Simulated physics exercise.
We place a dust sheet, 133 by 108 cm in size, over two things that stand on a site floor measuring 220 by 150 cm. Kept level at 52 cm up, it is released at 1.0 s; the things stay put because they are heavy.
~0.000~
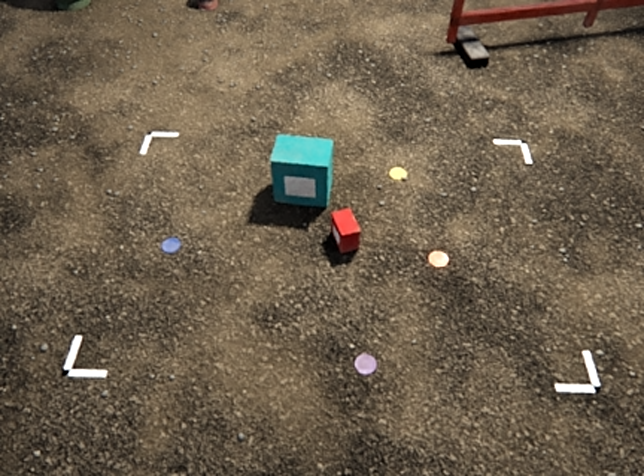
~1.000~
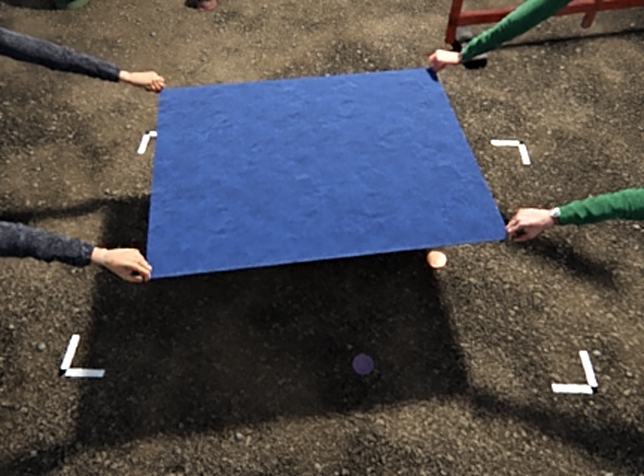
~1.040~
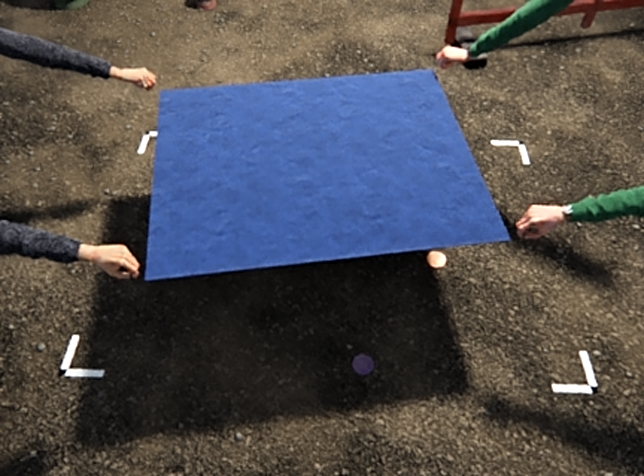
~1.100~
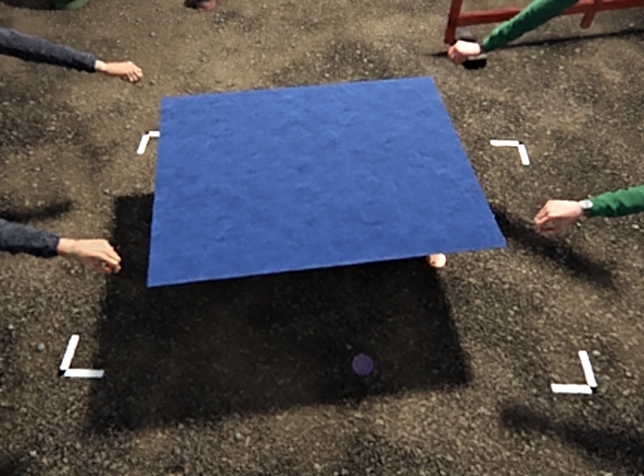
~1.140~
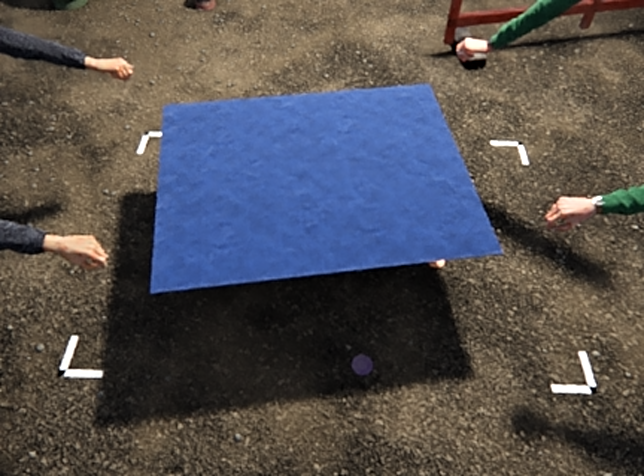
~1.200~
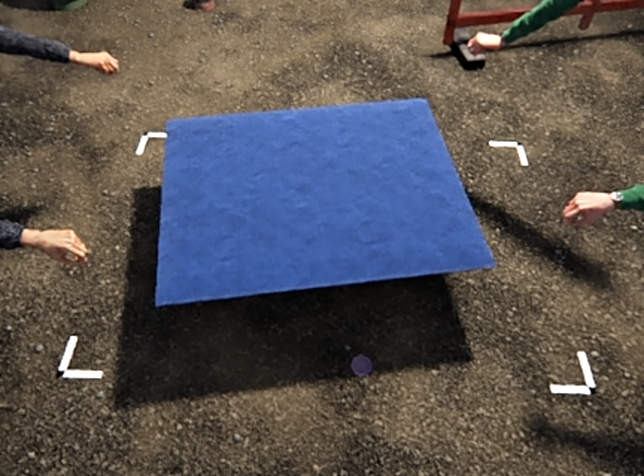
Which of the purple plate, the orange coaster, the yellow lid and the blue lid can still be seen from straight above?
In order: The purple plate still shows; the orange coaster vanishes under it; the yellow lid vanishes under it; the blue lid stays uncovered.
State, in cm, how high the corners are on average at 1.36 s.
On average the corners sit about 2 cm above the surface.
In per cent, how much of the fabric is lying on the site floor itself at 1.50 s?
Some 30 per cent.
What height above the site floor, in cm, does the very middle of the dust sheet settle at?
Around 18 cm up.
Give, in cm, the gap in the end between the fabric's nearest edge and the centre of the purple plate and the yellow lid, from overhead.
I'd put the first at about 24 cm and the second at about 4 cm.
After 1.4 s, 0 % of it is down, spanning 136 by 123 cm, above orange coaster, yellow lid.
After 1.5 s, 30 % of it is down, spanning 135 by 114 cm, above orange coaster, yellow lid.
After 1.7 s, 35 % of it is down, spanning 134 by 119 cm, above orange coaster, yellow lid.
After 1.8 s, 35 % of it is down, spanning 134 by 118 cm, above orange coaster, yellow lid.
After 3.3 s, 40 % of it is down, spanning 134 by 116 cm, above orange coaster, yellow lid.
